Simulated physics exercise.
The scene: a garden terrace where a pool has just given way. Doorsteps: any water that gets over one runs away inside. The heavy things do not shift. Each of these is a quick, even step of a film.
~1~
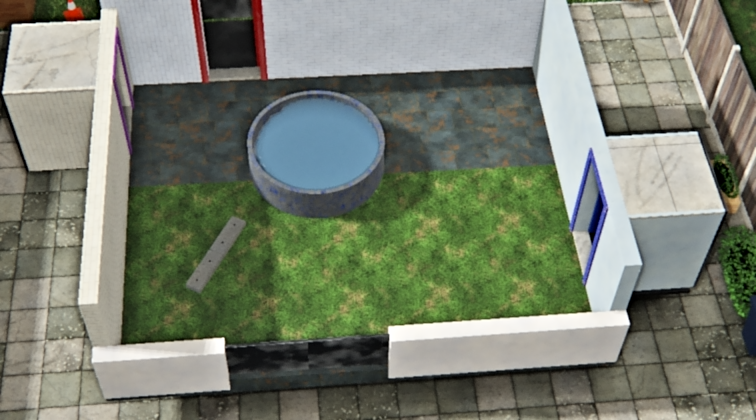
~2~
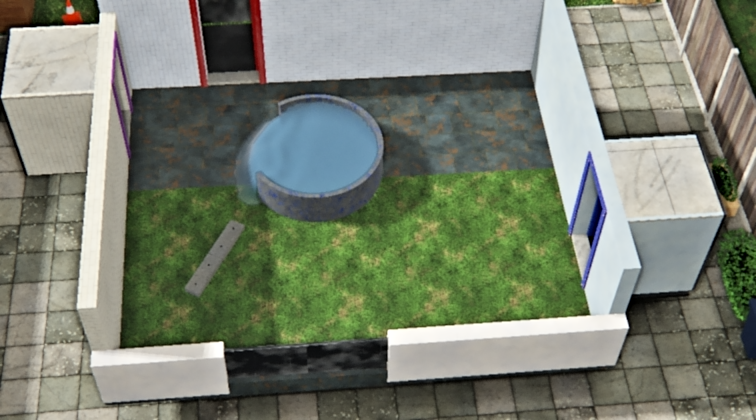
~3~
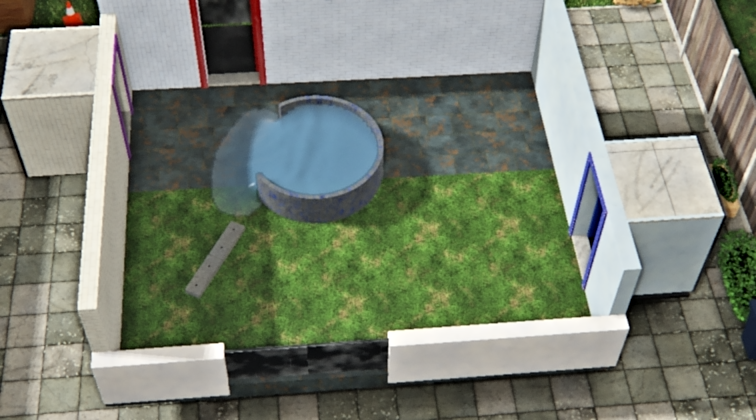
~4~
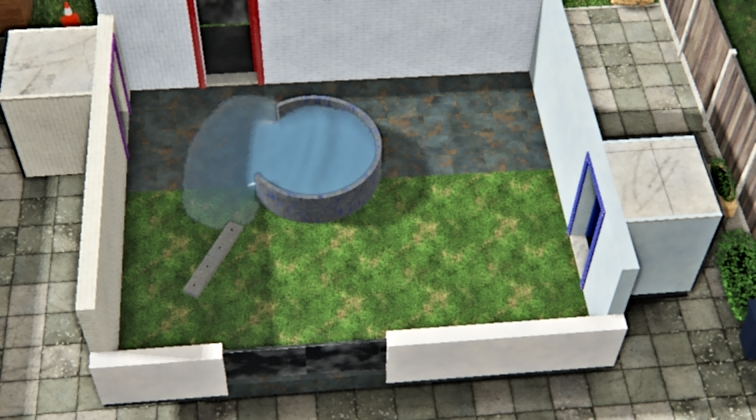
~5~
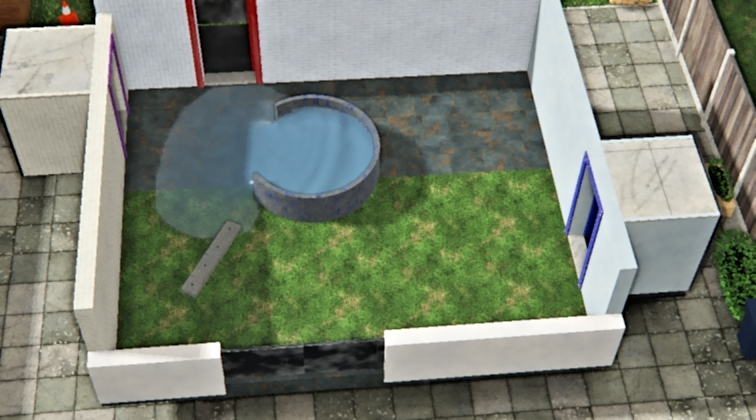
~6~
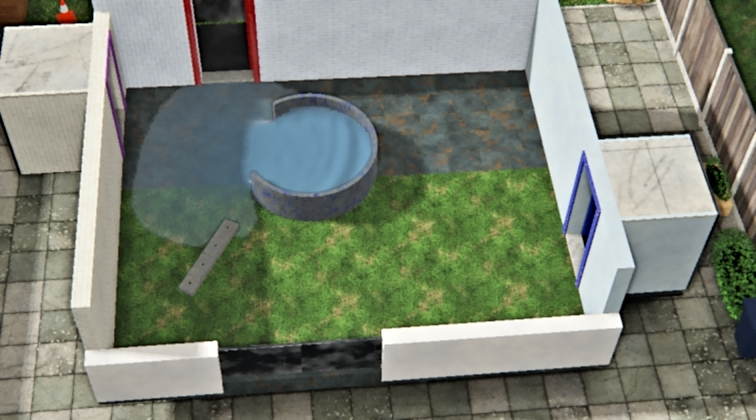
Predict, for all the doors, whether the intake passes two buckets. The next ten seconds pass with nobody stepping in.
As I see it, the purple door will be deluged; the red door will be deluged; the blue door will not go over two buckets.
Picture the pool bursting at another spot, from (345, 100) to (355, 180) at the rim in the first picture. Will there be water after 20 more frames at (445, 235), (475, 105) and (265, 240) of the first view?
First soaked through, second soaked through, third kept bare.
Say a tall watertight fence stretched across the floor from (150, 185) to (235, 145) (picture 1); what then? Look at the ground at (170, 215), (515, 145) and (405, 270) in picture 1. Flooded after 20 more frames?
Submerged, spared, then spared.
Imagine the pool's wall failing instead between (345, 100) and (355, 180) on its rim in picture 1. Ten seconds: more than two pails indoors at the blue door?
In short: Blue tops the mark.
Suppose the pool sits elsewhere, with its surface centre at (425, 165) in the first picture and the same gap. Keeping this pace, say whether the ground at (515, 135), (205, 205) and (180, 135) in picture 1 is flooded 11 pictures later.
In that order: No water, awash, under water.
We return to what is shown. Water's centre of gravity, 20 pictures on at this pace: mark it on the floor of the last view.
I'd mark it close to (216, 174).
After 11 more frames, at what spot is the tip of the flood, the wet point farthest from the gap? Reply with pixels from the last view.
Somewhere close to (117, 301).
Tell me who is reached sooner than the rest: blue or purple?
I pick the purple-painted one.
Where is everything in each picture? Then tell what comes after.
The round tank at (316, 144) is whole and still, in the first frame.
The front is at (256, 202), out from the gap at (254, 153), in the second frame.
The front is at (234, 211), out from the gap at (255, 156), in the third frame.
The front is at (213, 224), out from the gap at (253, 157), in the fourth frame.
The front is at (169, 220), out from the gap at (251, 156), in the fifth frame.
The front is at (144, 219), out from the gap at (249, 155), in the sixth frame.
A moment on, water covers 25 % of the floor; the purple door under two buckets in, the red door under two buckets in, the blue door not reached.
Next, water covers 25 % of the floor; the purple door over two buckets in, the red door over two buckets in, the blue door not reached.
Then, water covers 30 % of the floor; the purple door far over two buckets in, the red door over two buckets in, the blue door not reached.
Later, water covers 55 % of the floor; the purple door far over two buckets in, the red door over two buckets in, the blue door not reached.
In the end, water covers 80 % of the floor; the purple door far over two buckets in, the red door far over two buckets in, the blue door not reached.
